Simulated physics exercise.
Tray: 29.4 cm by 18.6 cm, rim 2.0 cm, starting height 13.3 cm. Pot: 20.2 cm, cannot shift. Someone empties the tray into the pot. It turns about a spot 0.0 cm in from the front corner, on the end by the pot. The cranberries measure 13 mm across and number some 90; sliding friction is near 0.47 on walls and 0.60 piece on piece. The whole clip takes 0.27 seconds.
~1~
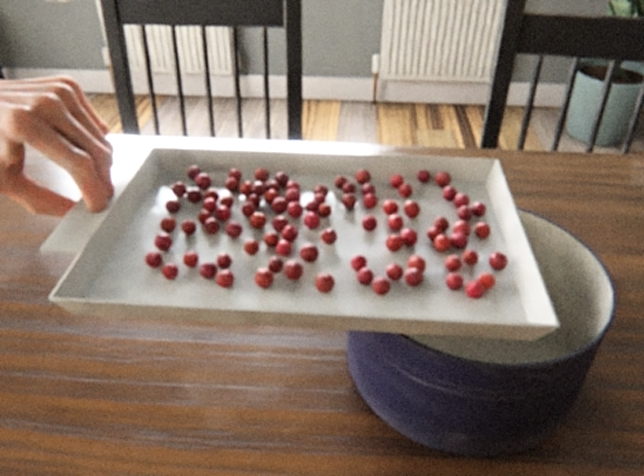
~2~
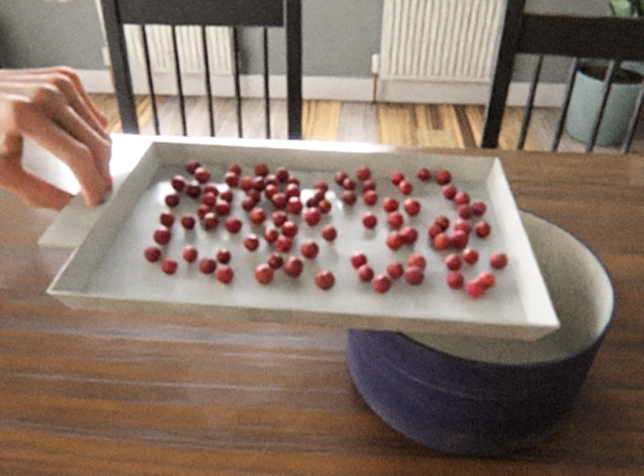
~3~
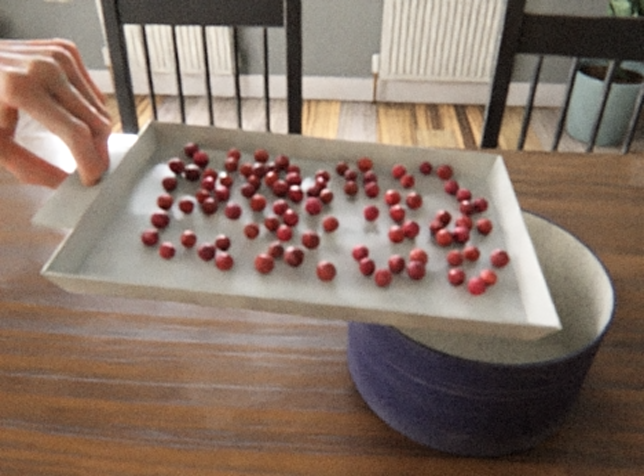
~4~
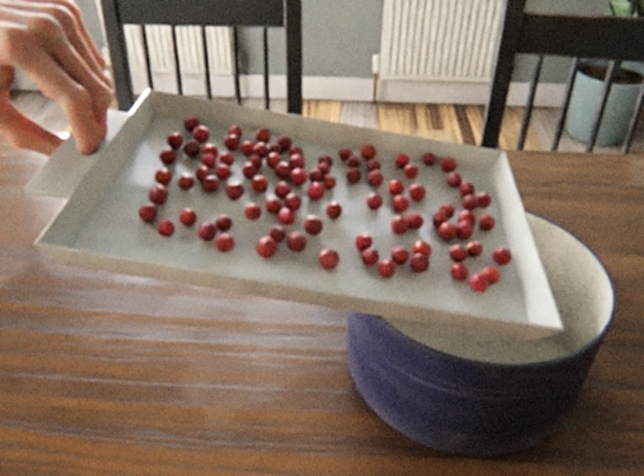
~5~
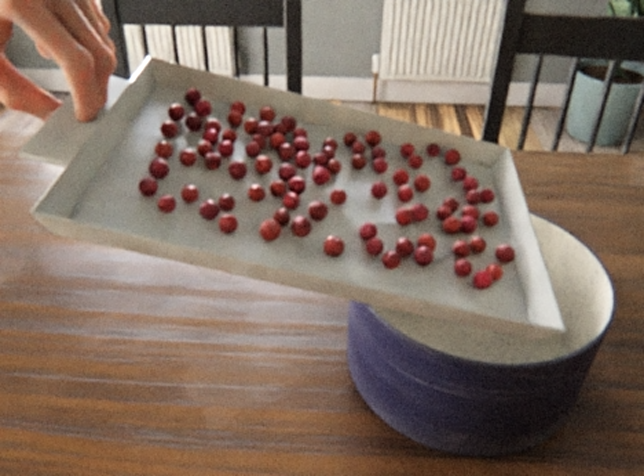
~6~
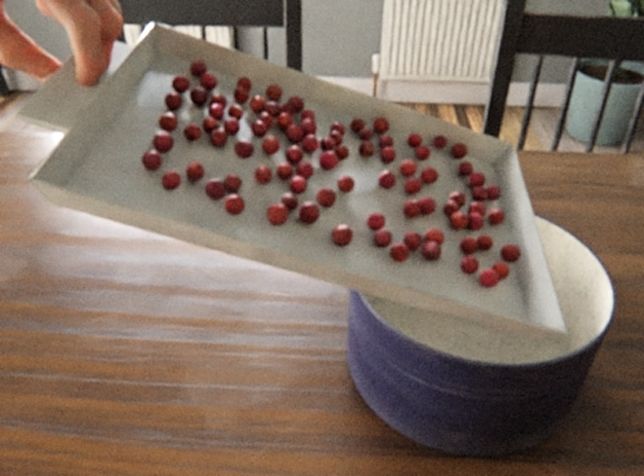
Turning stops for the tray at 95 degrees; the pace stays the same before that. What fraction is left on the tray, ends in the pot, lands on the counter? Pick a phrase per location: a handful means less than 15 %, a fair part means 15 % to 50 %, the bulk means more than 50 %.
Tray: A handful, pot: A fair part, counter: The bulk.
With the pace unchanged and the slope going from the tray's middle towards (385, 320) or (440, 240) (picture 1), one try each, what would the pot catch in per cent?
0 and 90 %.
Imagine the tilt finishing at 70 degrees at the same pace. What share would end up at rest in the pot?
Roughly 20 %.
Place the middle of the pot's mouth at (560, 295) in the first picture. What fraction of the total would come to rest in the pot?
About 90 per cent.
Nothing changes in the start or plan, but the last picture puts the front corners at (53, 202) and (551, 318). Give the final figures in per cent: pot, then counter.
Final per cent - pot 60, counter 40.
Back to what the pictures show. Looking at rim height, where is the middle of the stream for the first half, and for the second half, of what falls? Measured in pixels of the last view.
First near (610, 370), later near (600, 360).
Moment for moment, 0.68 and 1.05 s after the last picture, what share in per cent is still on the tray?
About 60, 0.
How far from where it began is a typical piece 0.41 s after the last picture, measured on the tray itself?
Some 13 cm.
Then, 0.41 s after the last picture, tilt 56 degrees; the tray holds 100 %, the pot 0 %.
Then, 0.68 s after the last picture, tilt 80 degrees; the tray holds 60 %, the pot 5 %.
Then, 1.05 s after the last picture, tilt 95 degrees; the tray holds 0 %, the pot 25 %.
In the end, tray 0 %, pot 25 %, counter 75 %.
